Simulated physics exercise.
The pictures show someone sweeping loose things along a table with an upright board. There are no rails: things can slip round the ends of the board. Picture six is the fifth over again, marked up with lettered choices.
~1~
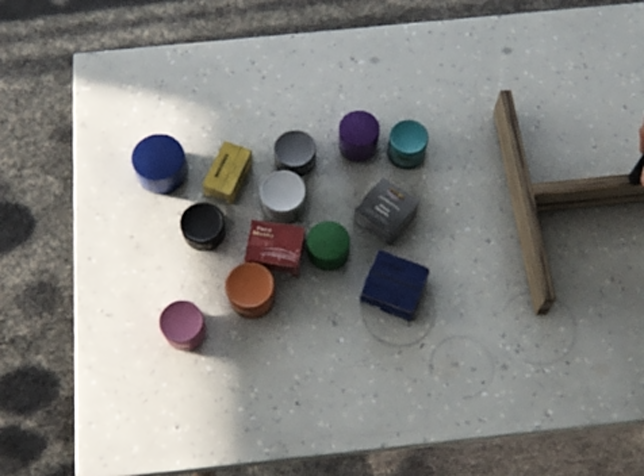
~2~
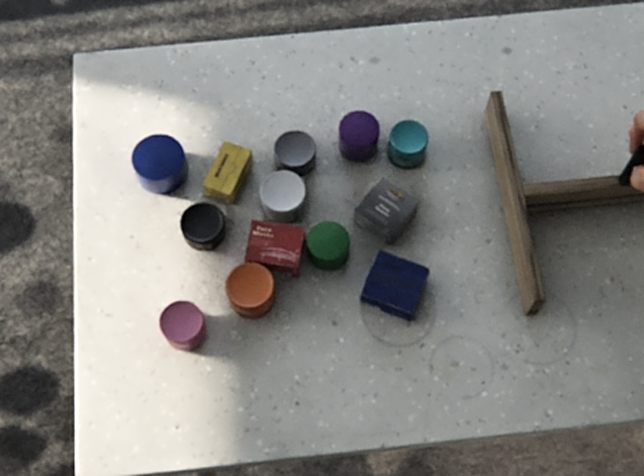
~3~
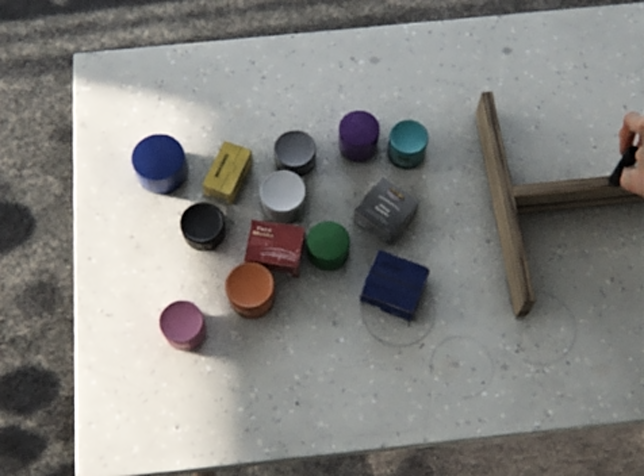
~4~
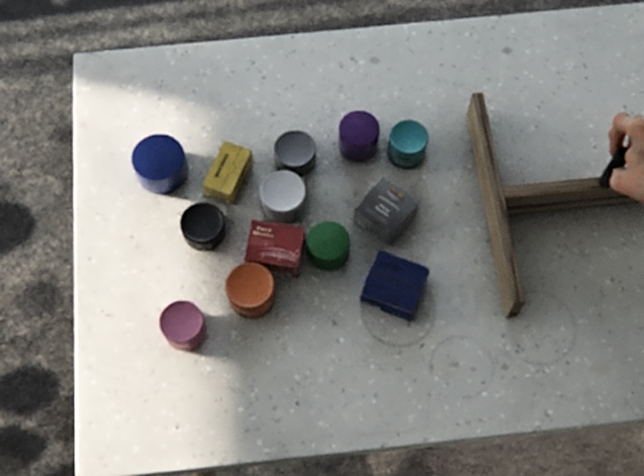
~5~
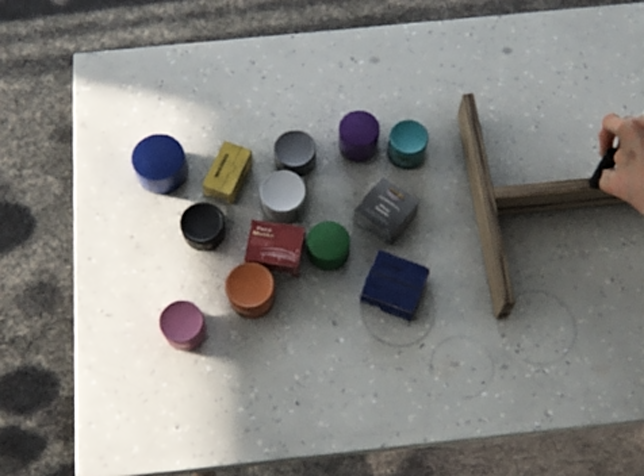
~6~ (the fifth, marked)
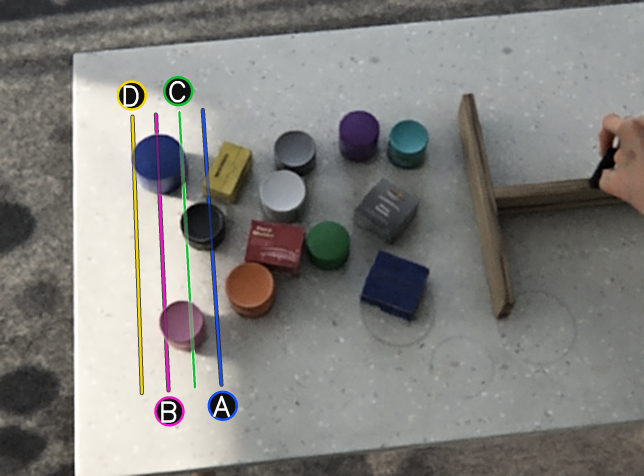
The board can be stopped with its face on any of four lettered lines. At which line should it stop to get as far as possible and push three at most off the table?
Up to line B.
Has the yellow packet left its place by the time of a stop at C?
By then, yes.
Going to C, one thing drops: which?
It is the blue pot.
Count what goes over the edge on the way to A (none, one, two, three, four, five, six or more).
By then, none.
On the marked copy, A at (212, 239); B at (162, 244); C at (187, 241); D at (137, 246).
Following B. Soon after the start, board (372, 205); purple pot (328, 133); blue box (347, 295).
Later, board (256, 216); blue pot (111, 159); black tub (141, 231).
In the end, board (161, 226); blue pot over the edge; black tub over the edge; three fallen.
As for the rest, A is within the limit but short; C is within the limit but short; D drops six.
